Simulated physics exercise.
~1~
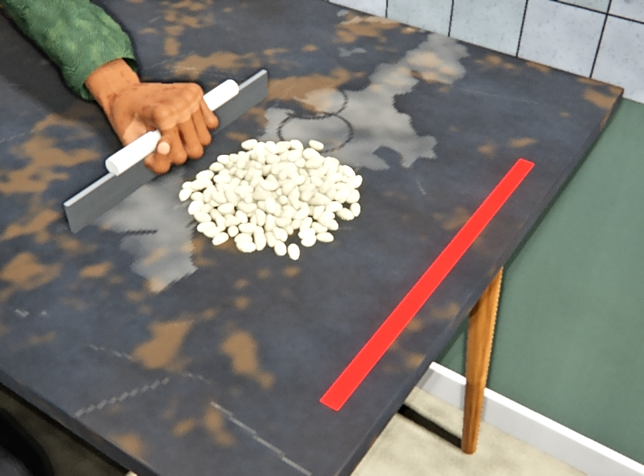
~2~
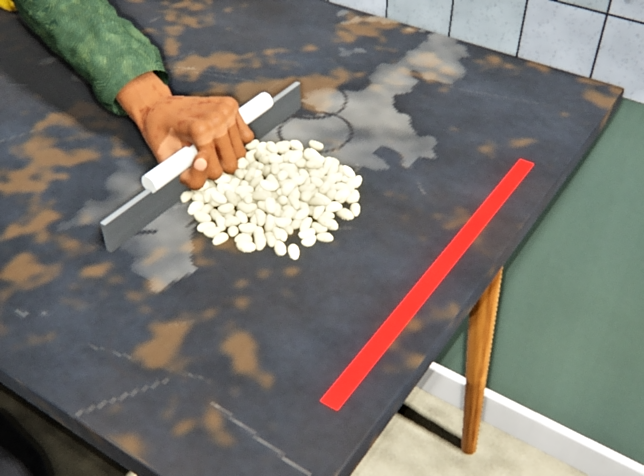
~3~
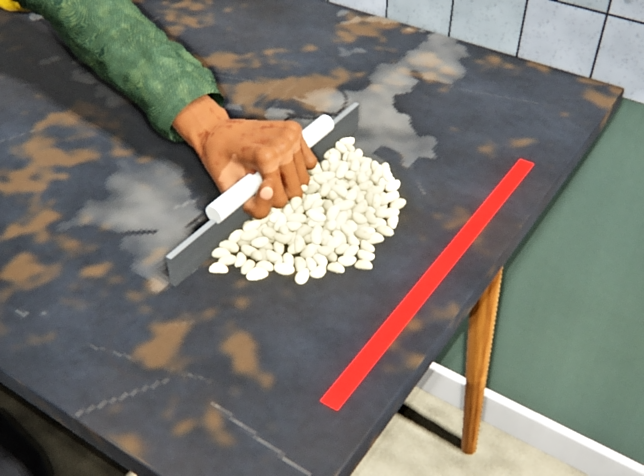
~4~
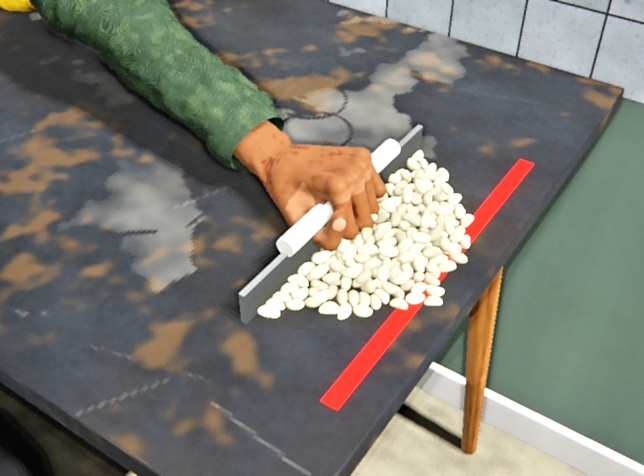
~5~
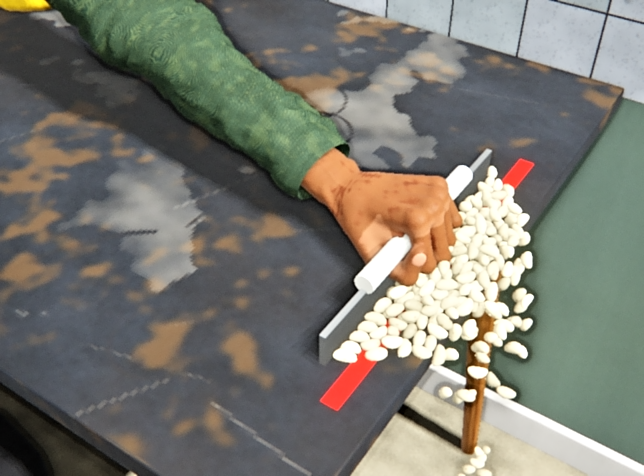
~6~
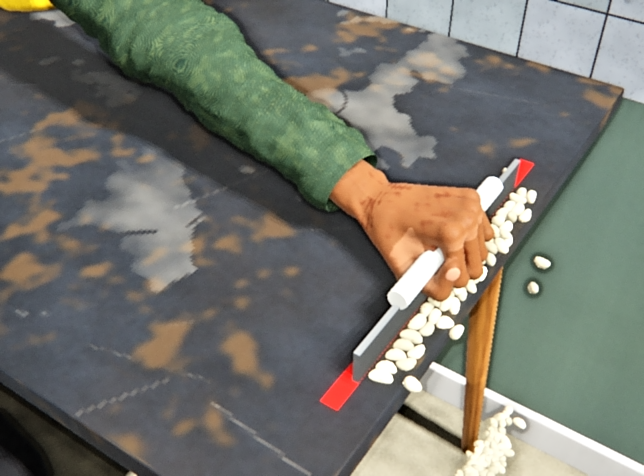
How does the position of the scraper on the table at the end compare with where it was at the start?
At the start the scraper is on the left side of the table, behind the pile of white beans. By the end it is farther right and lower in view, at the red tape near the table's edge.
